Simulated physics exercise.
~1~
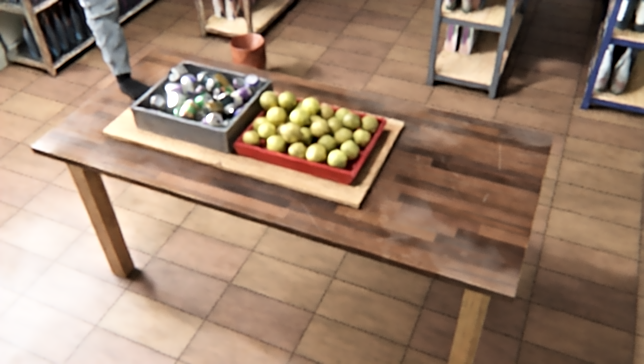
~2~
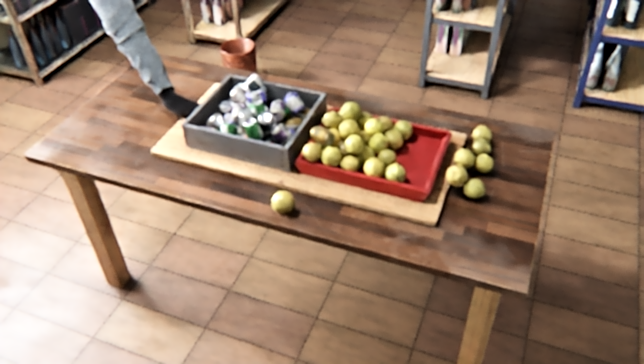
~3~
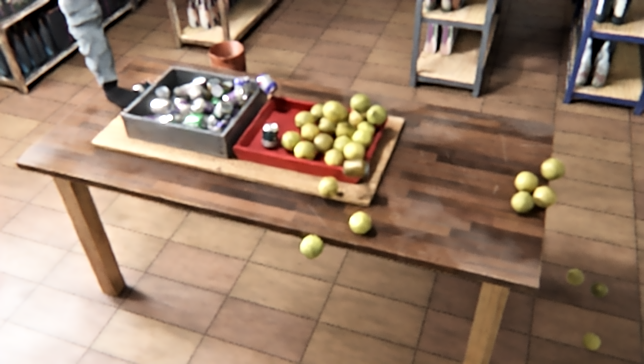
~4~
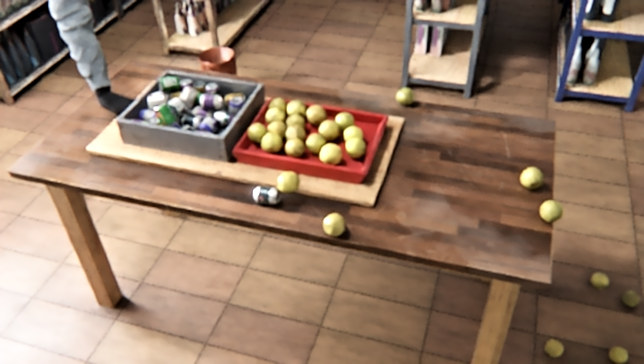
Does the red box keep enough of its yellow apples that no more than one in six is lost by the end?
No, the red box loses more than one in six of its yellow apples, and the strays end up scattered on the table and the floor.
